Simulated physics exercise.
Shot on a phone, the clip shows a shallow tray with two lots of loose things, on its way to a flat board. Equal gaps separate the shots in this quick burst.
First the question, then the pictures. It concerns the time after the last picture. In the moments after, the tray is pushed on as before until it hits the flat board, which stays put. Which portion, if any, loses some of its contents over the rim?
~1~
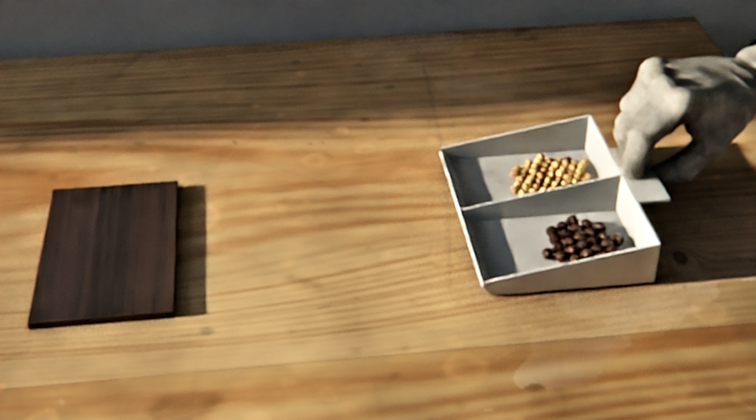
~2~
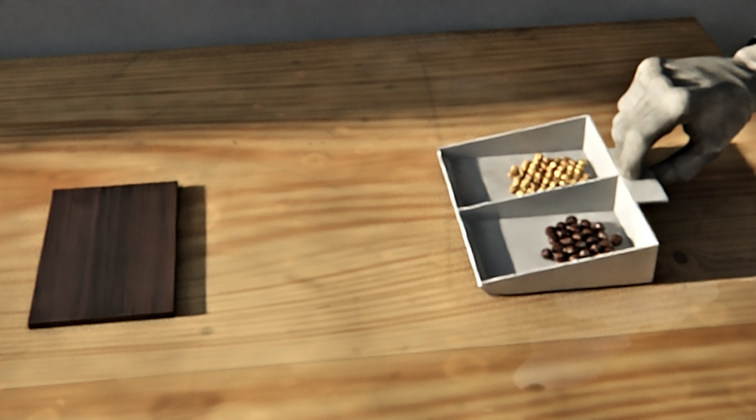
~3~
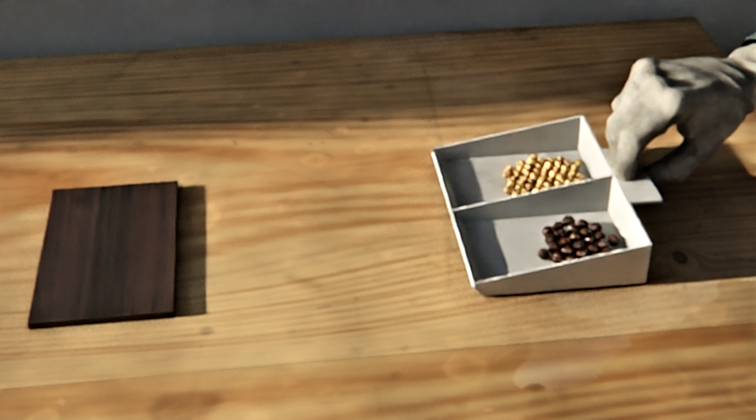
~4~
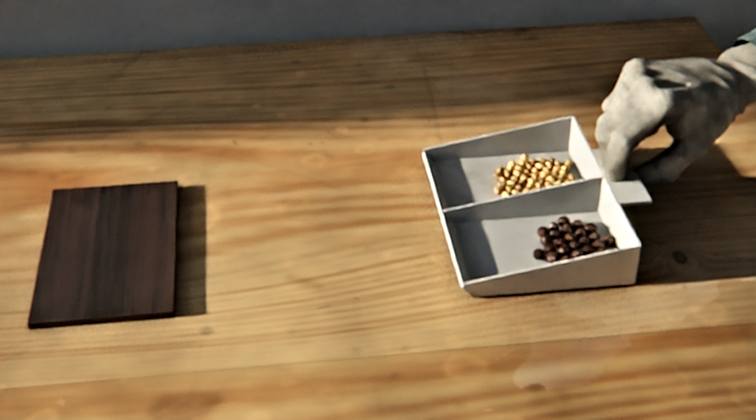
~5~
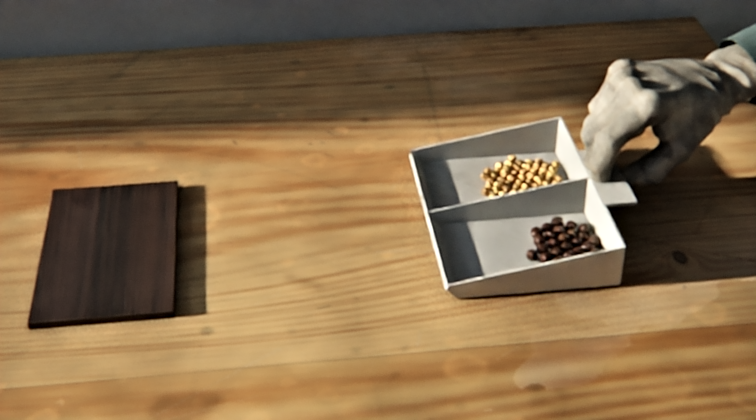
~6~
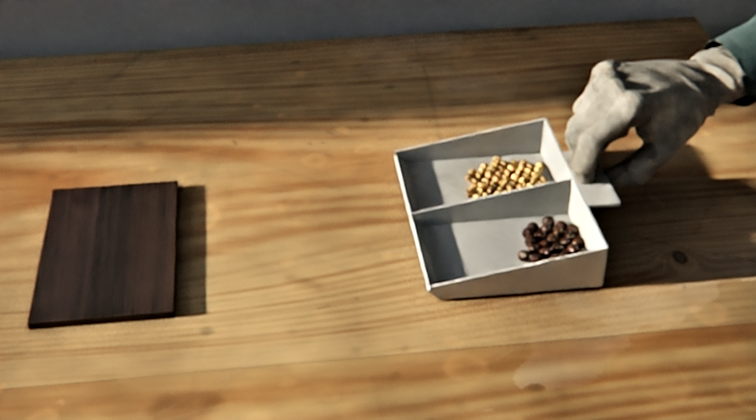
Near portion: Loses none; far portion: Loses none.
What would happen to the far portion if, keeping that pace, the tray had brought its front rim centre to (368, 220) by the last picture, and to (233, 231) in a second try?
So, it is retained at the first place and partly leaks out at the second.
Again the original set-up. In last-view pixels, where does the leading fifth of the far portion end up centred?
It ends up centred around (229, 206).
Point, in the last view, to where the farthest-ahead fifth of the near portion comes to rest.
I'd place it close to (200, 281).
Then, 0.36 s past the last view, tray still sliding, front rim near (303, 225); near portion all inside; far portion all inside.
Then, 0.83 s past the last view, tray stopped at the flat board; near portion all inside; far portion all inside, moved towards the front rim.
Then, 1.04 s past the last view, tray stopped at the flat board; near portion all inside, moved towards the front rim; far portion all inside, moved towards the front rim.
Finally, tray stopped at the flat board; near portion all inside, moved towards the front rim; far portion all inside, moved towards the front rim.
